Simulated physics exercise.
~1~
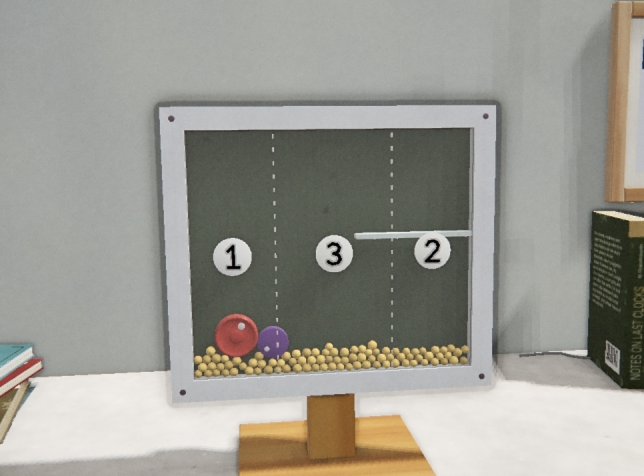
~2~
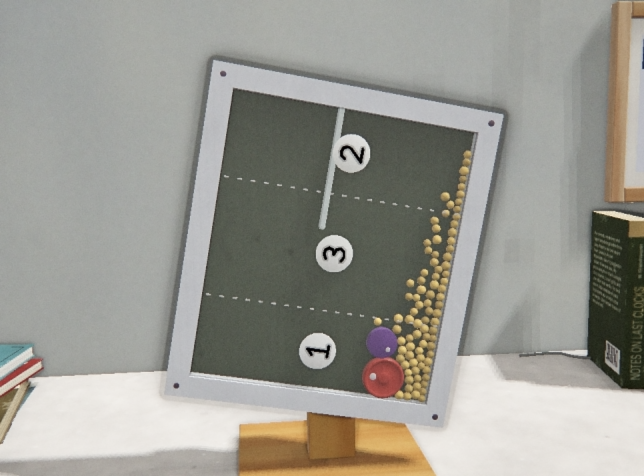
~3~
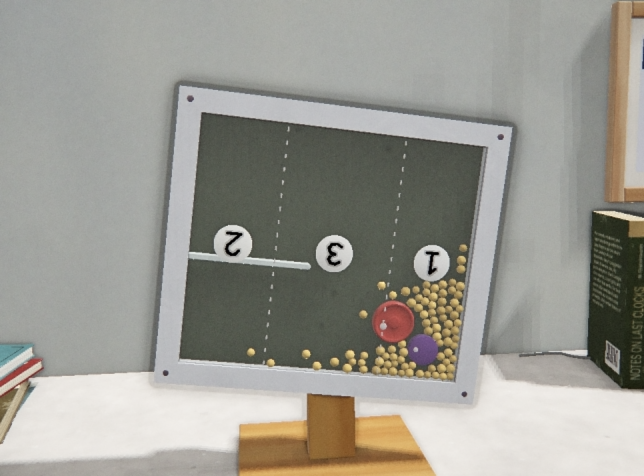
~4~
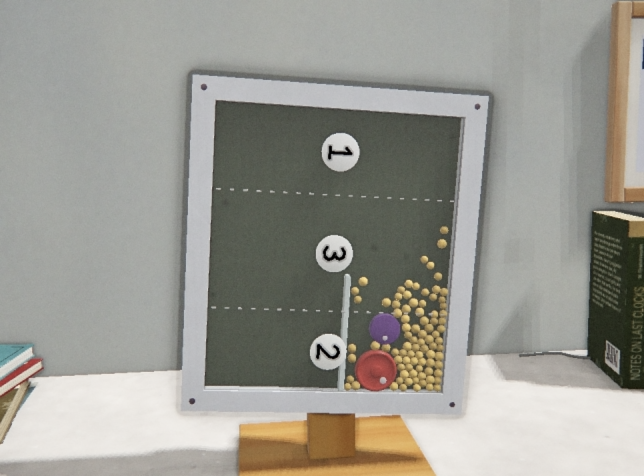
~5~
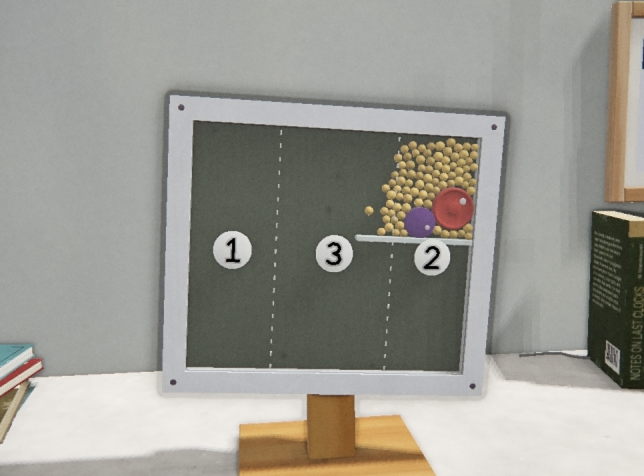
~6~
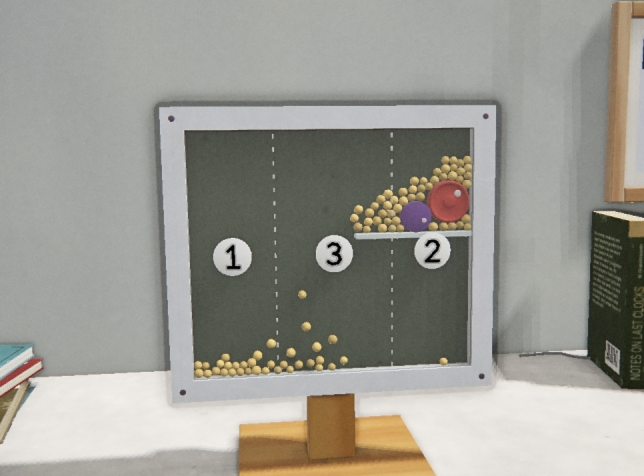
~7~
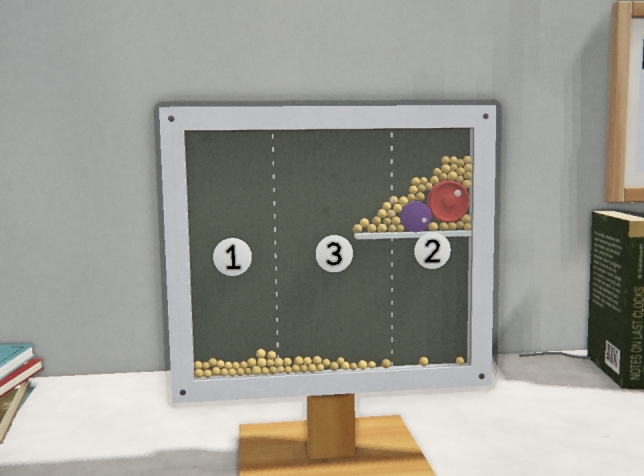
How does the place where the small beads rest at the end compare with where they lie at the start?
At the start the beads all lie in a layer along the bottom of the box. At the end many are heaped higher up on the shelf at the right, with the rest spread thinly along the bottom.
